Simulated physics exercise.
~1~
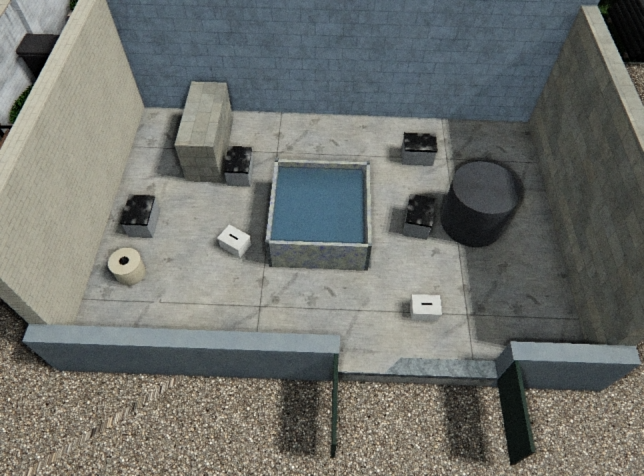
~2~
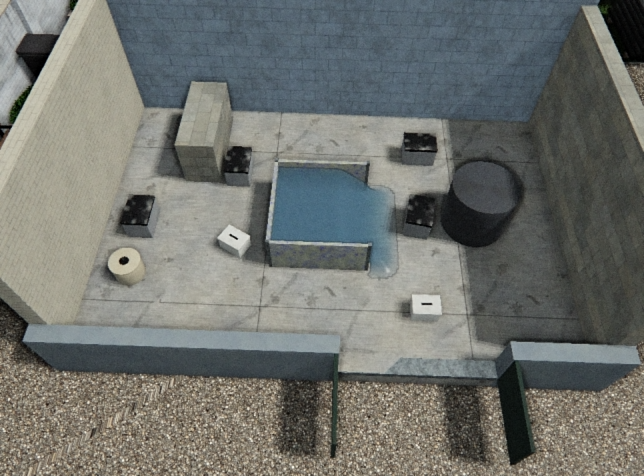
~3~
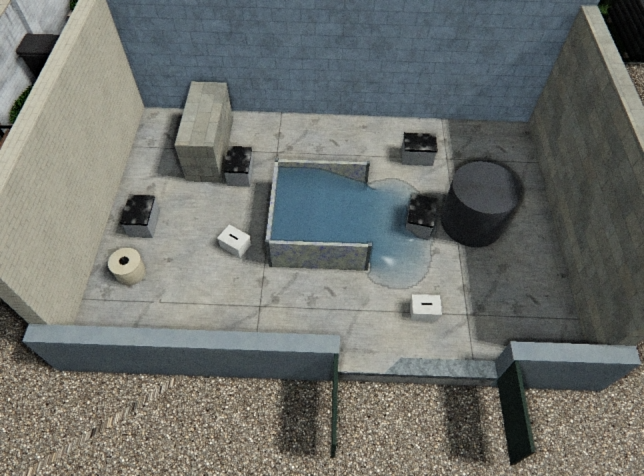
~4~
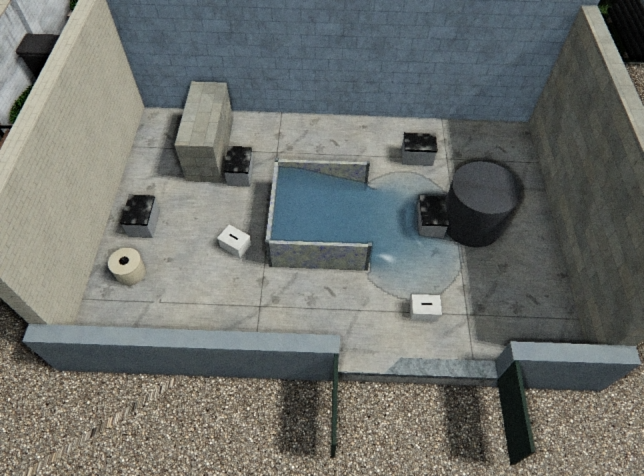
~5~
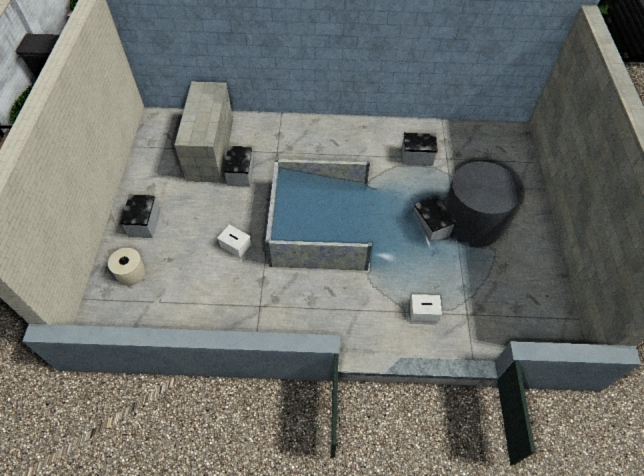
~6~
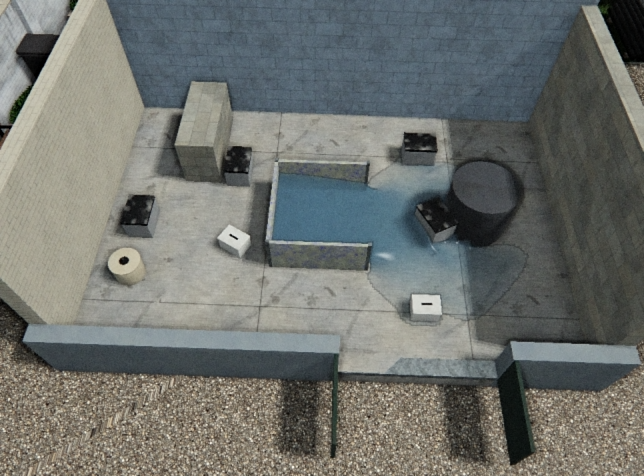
In a walled back court, a square tank of blue water stands among scattered boxes and tubs. Its right side opens and water spreads across the paving to the right, surrounding a dark-topped chest, which shifts slightly toward the big dark cylinder and turns while the other loose items stay put.
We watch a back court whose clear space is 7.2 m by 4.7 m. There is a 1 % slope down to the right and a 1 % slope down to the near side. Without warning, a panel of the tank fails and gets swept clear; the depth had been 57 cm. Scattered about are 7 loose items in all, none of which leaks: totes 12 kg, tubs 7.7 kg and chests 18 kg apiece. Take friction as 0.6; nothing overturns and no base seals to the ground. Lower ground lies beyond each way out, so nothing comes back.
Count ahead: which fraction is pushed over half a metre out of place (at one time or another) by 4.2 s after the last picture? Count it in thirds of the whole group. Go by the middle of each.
A low fraction is pushed that far, below a third.
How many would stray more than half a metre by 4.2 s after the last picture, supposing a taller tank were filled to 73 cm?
With that change, 2 of them.
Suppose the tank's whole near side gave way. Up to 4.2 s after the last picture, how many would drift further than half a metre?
Then the count would be 1.
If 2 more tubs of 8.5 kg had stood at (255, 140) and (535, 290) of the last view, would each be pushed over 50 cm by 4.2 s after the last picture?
Listed in order, the answers are inside half a metre followed by beyond half a metre.
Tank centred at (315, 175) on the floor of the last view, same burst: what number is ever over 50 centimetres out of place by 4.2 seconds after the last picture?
The answer would then be 2.
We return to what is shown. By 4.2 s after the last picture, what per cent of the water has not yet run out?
I'd say some 92 percent hasn't gone yet.
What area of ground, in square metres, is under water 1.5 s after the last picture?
Flooded: Near 14 m2.
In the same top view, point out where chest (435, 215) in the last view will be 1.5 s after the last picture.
It would be close to (574, 315) by then.
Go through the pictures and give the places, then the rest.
In the first frame, a chest at (421, 209) rests on the ground; a tote at (427, 304), on the bottom; water covers 2.1 m2; 0 of 7 have shifted.
In the second frame, a chest at (421, 209), on the bottom; a tote at (427, 304) rests on the ground; 2.9 m2 under water; 0 of 7 have shifted.
In the third frame, a chest at (422, 209), on the bottom; a tote at (427, 304) rests on the ground; 3.8 m2 under water; 0 of 7 have shifted.
In the fourth frame, a chest at (434, 210), on the bottom, 20 cm from its start; a tote at (427, 304), on the bottom; water covers 4.9 m2; 1 of 7 have shifted.
In the fifth frame, a chest at (435, 213), on the bottom, 23 cm from its start; a tote at (427, 304), on the bottom; 6.0 m2 under water; 1 of 7 have shifted.
In the sixth frame, a chest at (437, 214) rests on the ground, 27 cm from its start; a tote at (427, 304) rests on the ground; 6.9 m2 under water; 1 of 7 have shifted.
Then, 0.4 s after the last picture 0 of 7 are over 50 cm from their spots; 1 afloat.
Then, 1.5 s after the last picture 1 of 7 are over 50 cm from their spots; 1 afloat.
Then, 2.8 s after the last picture 1 of 7 are over 50 cm from their spots; 1 afloat.
Then, 4.2 s after the last picture 2 of 7 are over 50 cm from their spots, and 2 have been at some point; 1 afloat.
